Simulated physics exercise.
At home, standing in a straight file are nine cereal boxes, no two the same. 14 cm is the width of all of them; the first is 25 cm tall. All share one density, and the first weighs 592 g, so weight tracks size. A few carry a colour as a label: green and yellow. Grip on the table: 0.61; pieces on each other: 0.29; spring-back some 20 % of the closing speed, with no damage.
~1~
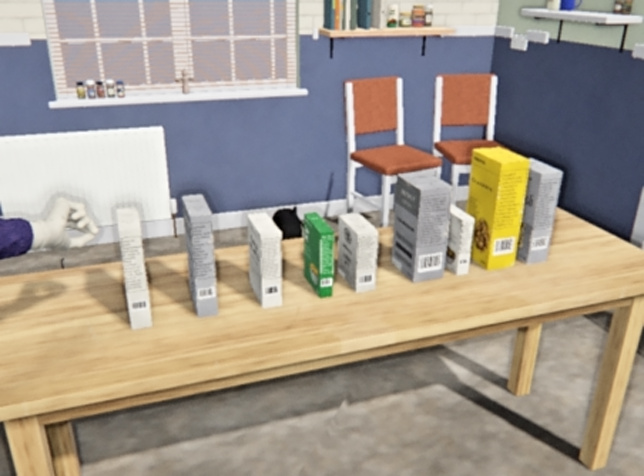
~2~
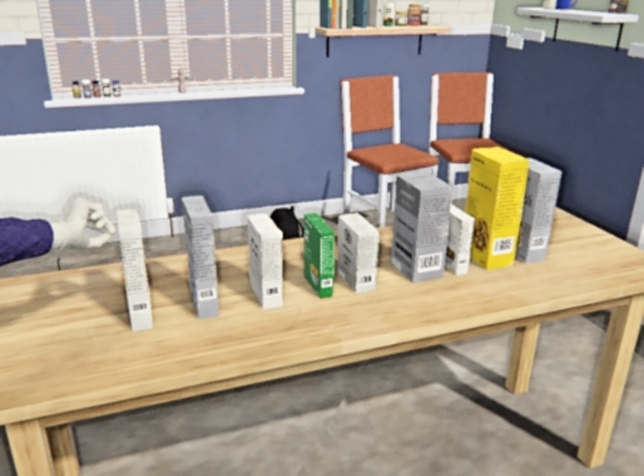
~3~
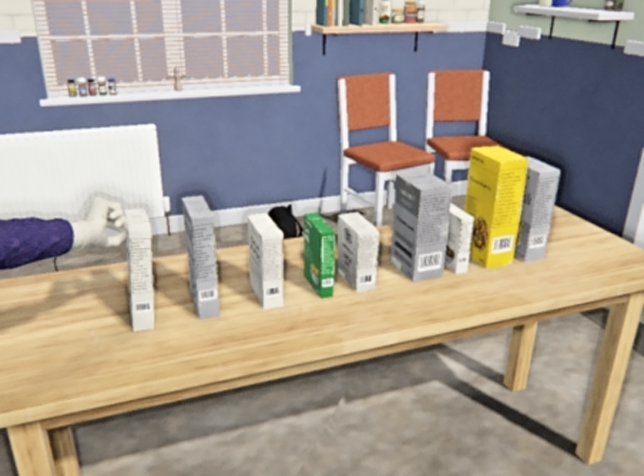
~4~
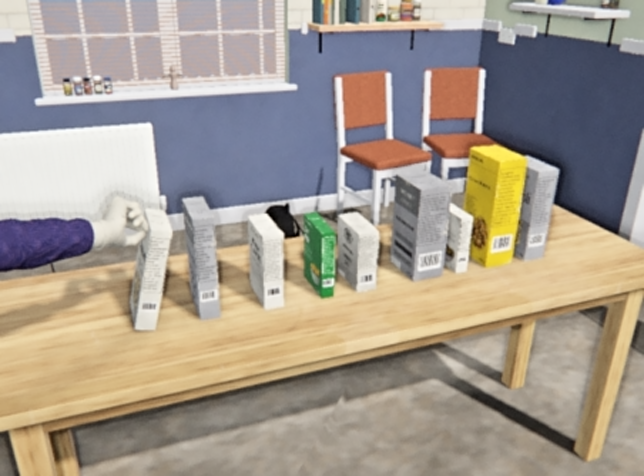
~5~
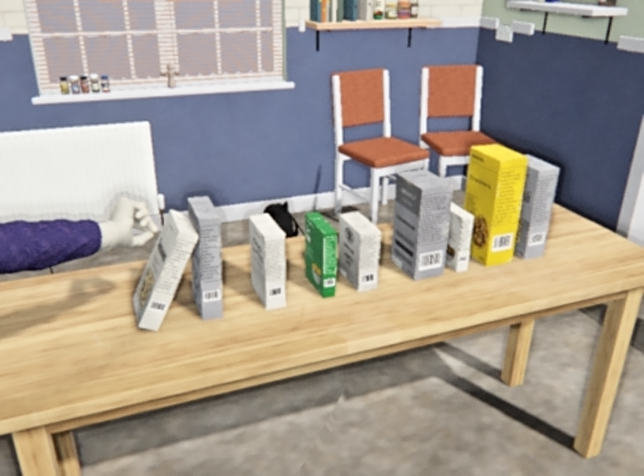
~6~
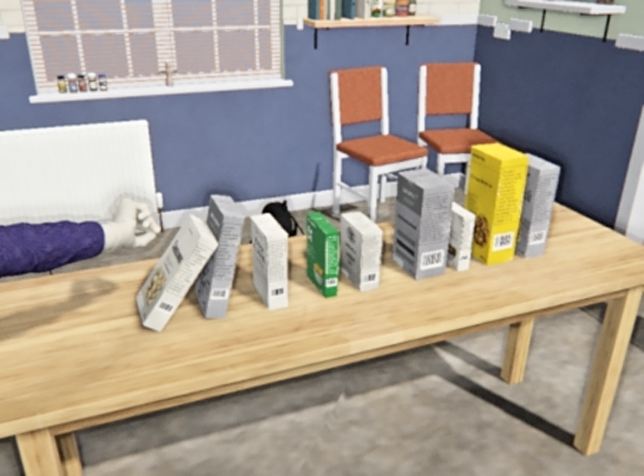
In a room with blue walls, nine cereal boxes, one green and one yellow, stand in a row on a wooden table. A purple-sleeved arm reaches in from the left and pushes the first box, tilting it rightward. The hand stays still as that box leans further against the second, which tilts slightly right too.
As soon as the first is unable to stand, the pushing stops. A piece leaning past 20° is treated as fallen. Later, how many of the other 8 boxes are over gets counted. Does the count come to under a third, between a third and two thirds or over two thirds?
It comes to from a third to two thirds.
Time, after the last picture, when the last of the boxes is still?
0.5 s, give or take.
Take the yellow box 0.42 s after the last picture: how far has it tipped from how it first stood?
Some 0°.
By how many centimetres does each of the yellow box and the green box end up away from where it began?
Yellow ends up 0 cm away; green ends up 10 cm away.
Then, 0.14 s on from the sixth picture, 1 of the 8 other boxes over.
Then, 0.28 s on from the sixth picture, 2 of the 8 other boxes over; green box tipped 14°.
Then, 0.42 s on from the sixth picture, 4 of the 8 other boxes over; green box tipped 47°.
Finally, 4 of the 8 other boxes over; green box tipped 53°; yellow box unmoved. That is 50 per cent. Four left standing. Seen by the last camera, middles, green box near (357, 256), yellow box near (493, 204).
